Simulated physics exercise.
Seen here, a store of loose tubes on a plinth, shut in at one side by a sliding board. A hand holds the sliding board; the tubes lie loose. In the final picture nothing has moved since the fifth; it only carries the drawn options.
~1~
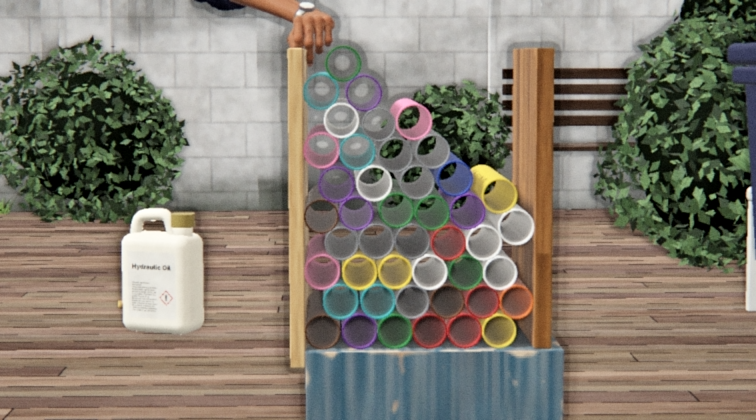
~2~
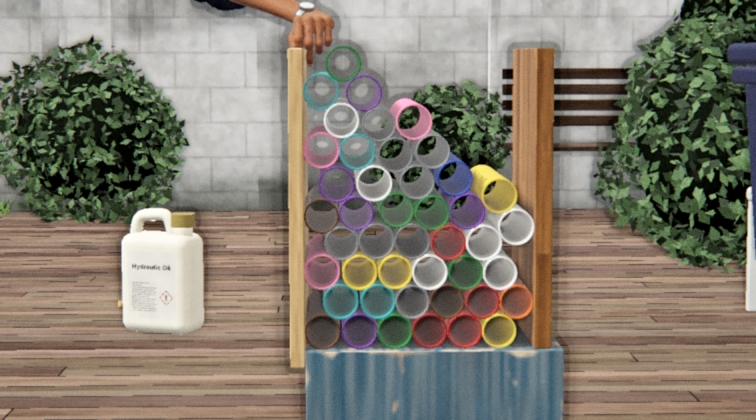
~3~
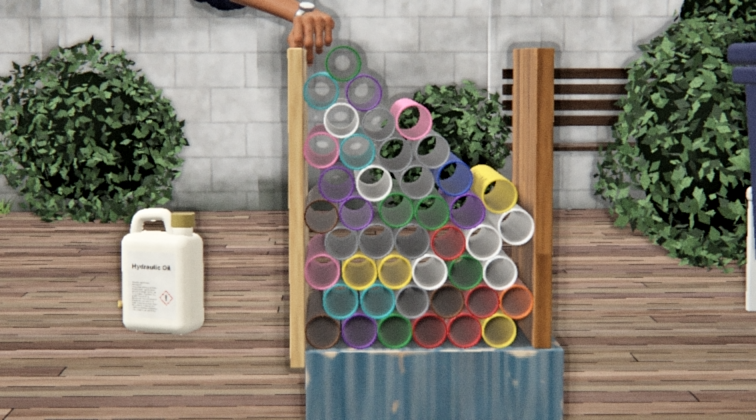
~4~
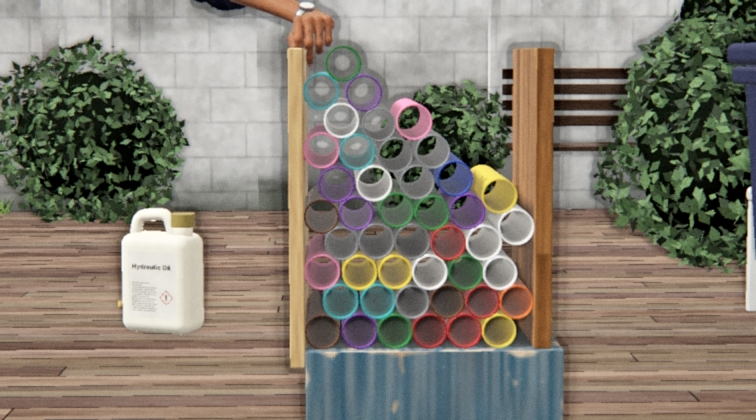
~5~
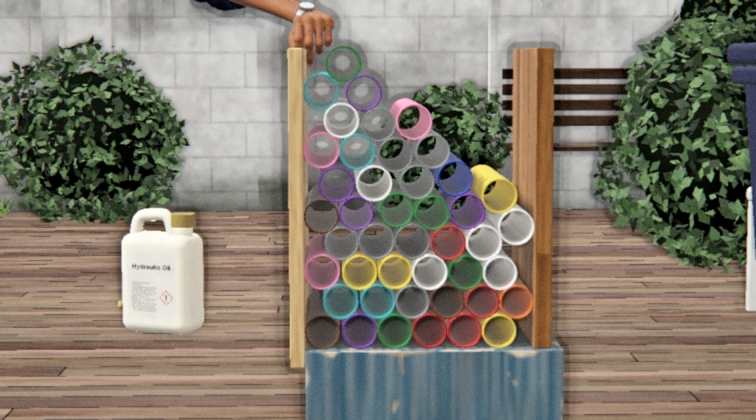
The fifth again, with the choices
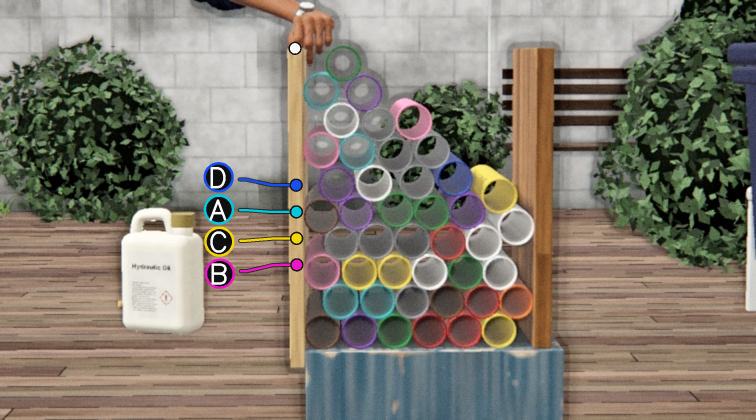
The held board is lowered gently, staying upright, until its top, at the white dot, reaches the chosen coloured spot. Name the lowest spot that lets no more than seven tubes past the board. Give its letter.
No lower than C.
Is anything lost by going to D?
Yes.
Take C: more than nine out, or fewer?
Fewer than nine.
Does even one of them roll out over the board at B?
Yes, at B.
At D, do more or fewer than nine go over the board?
Fewer than nine.
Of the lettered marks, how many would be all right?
The number is three.
On the copy, A at (296, 212); B at (297, 265); C at (296, 238); D at (296, 185); the white dot at (295, 48).
On C. First, top of the board (303, 127).
Then, top of the board (304, 213).
Finally, top of the board (304, 238), five out over the board.
By contrast, A five out over the board; B more than seven out over the board; D five out over the board.
